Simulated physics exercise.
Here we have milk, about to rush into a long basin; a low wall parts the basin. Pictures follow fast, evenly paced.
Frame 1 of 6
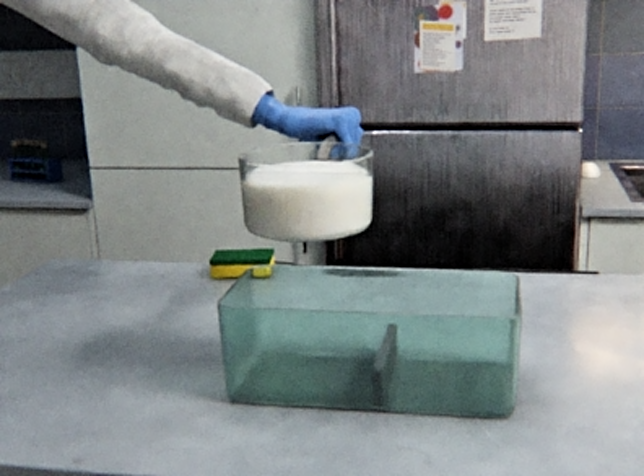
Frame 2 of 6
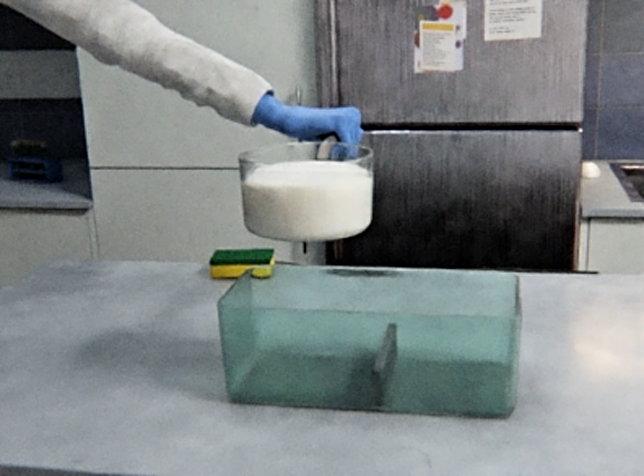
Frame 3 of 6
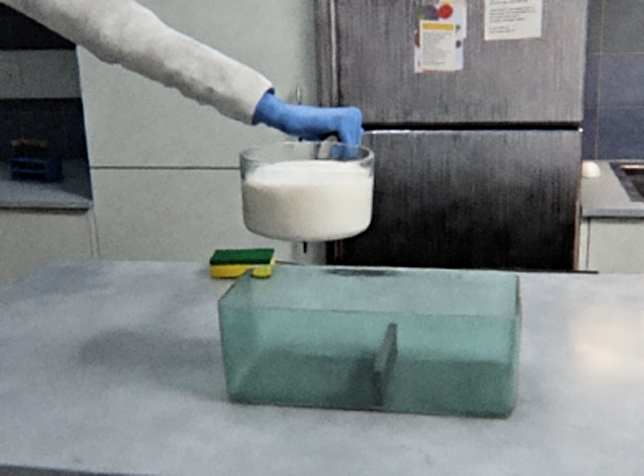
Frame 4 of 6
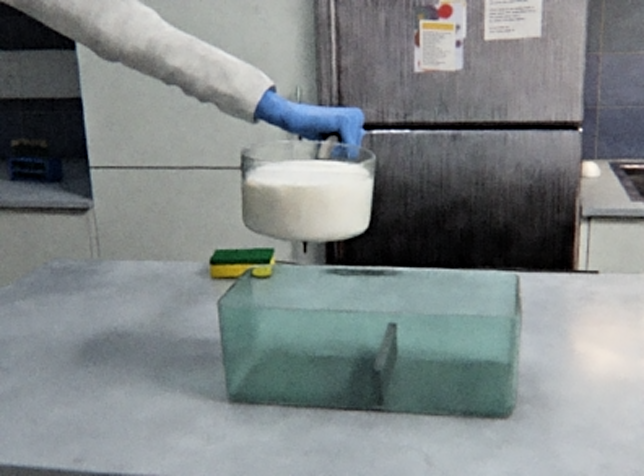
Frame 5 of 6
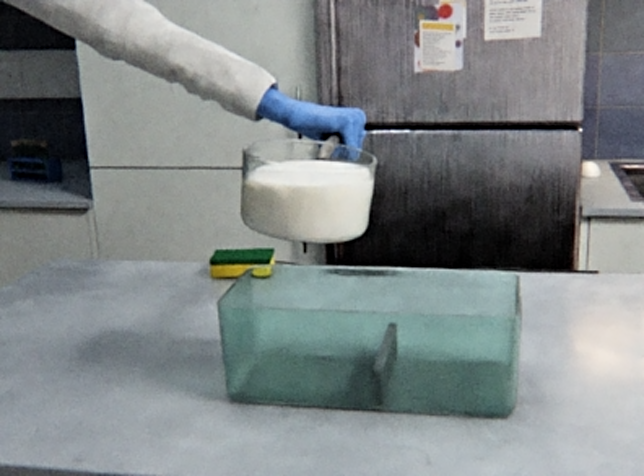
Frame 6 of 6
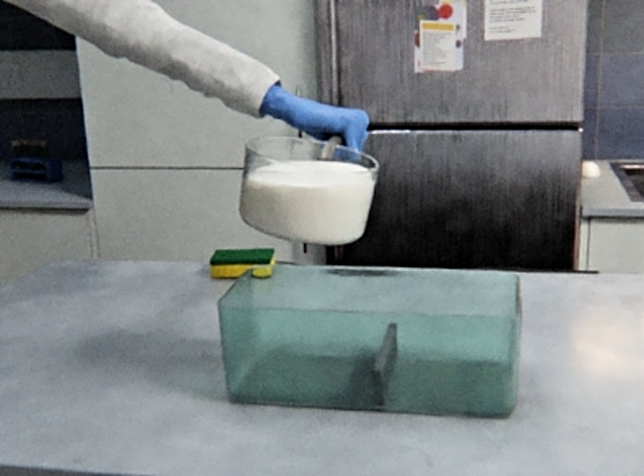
The video shows a blue-gloved hand holding a clear round container of white liquid above a greenish glass basin with a low divider on a grey counter; the container stays nearly level, then tilts slightly to the right.
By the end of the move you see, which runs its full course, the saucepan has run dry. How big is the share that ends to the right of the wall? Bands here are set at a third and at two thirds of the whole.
The amount on the right comes to more than two thirds of the whole.
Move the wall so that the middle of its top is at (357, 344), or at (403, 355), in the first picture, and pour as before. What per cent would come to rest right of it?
First try: Roughly 95 per cent; second try: 65 per cent.
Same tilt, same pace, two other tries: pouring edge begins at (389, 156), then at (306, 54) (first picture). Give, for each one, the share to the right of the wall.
Estimate, in order: 90 and 55 per cent.
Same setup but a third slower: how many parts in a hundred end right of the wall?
Near 95 parts in a hundred.
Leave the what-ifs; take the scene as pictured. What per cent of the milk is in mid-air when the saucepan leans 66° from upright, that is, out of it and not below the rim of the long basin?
Around 25 in a hundred.
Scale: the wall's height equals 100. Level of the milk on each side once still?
Left part: 10 per cent, right part: 90 per cent.
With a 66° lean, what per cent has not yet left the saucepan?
Near 70 %.
A moment on, the saucepan is tipped part way and 69 per cent is still to pour, 0 is left of the wall and 5 right of it.
Next, the saucepan is tipped on its side and 19 per cent is still to pour, 2 is left of the wall and 68 right of it.
Then the saucepan is tipped on its side and 5 per cent is still to pour, 7 is left of the wall and 86 right of it.
Later the saucepan is tipped on its side and 1 per cent is still to pour, 7 is left of the wall and 91 right of it.
Finally, 8 per cent lies left of the wall, 91 right of it and 0 outside.
